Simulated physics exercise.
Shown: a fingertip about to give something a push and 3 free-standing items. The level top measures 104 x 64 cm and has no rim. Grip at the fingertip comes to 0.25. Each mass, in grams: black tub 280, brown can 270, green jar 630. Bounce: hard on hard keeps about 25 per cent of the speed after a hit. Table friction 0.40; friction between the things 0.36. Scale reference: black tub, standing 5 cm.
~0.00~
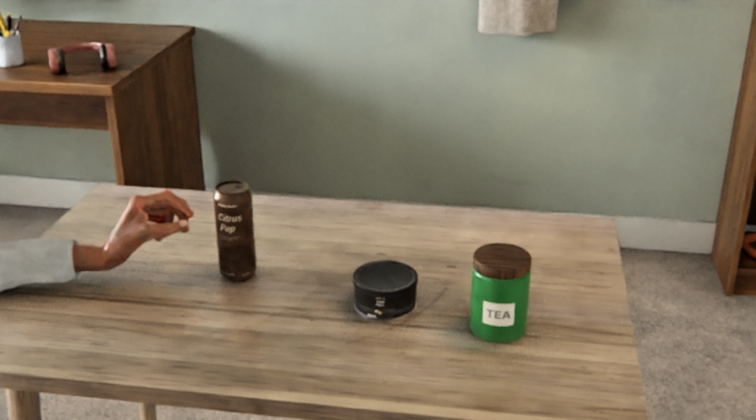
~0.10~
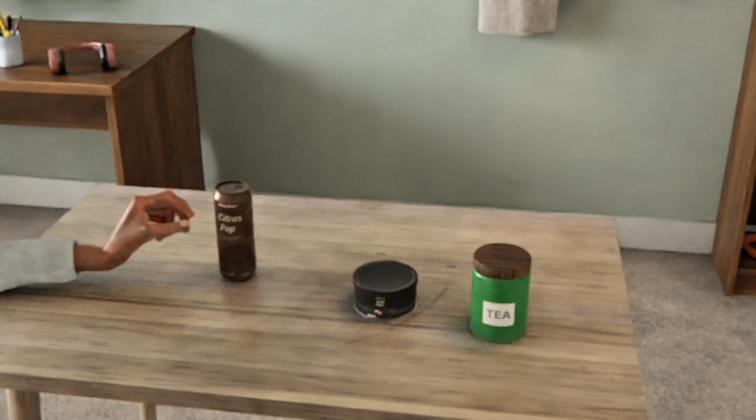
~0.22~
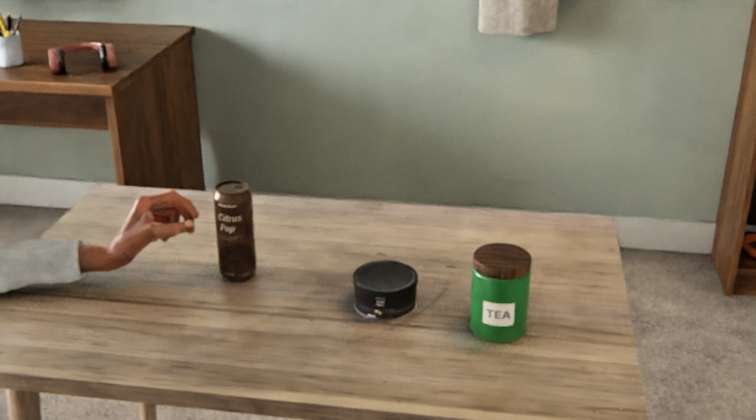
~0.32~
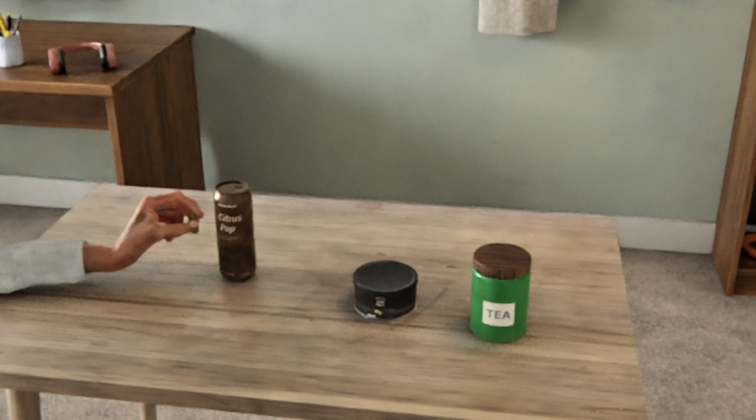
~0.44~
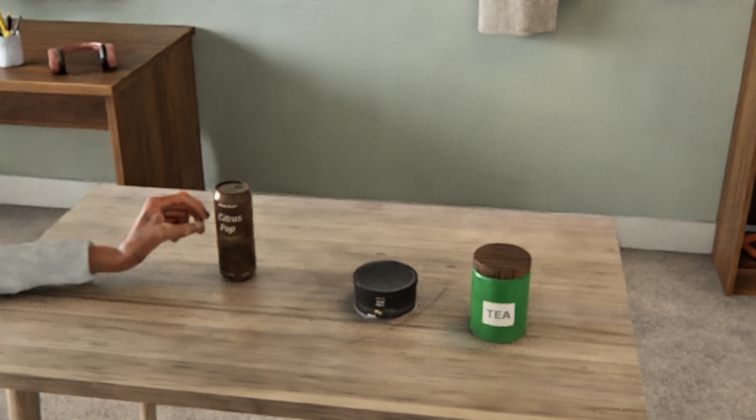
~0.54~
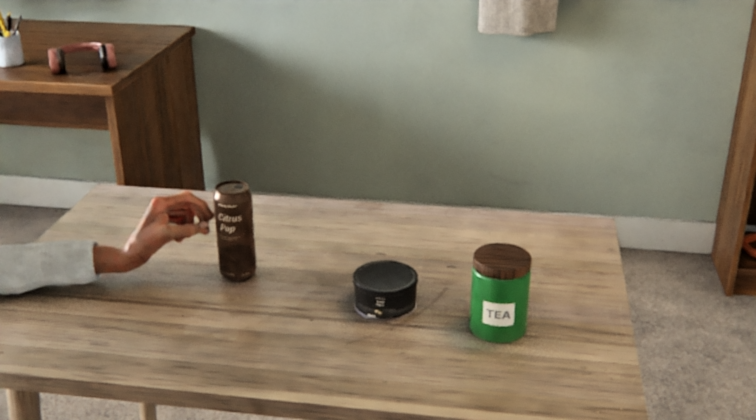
We see a brown can, a low black tub and a green tea jar standing apart on a wooden table, while a hand at the left moves slightly rightward toward the can and the objects stay still.
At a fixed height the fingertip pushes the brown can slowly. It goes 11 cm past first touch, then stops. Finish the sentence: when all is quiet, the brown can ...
... is down.
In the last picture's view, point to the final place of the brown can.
It ends up at about (311, 263).
After 1.04 s, 8 cm of travel; brown can leaning 18° near (251, 230).
After 1.44 s, 11 cm of travel; brown can on its side near (303, 260).
After 1.54 s, 12 cm of travel; brown can on its side near (311, 264).
At rest (2.6 s), tipped over on the table, brown can; the other 2 in place, give or take 5 cm. Seen from the same camera at the end, brown can near (311, 263).
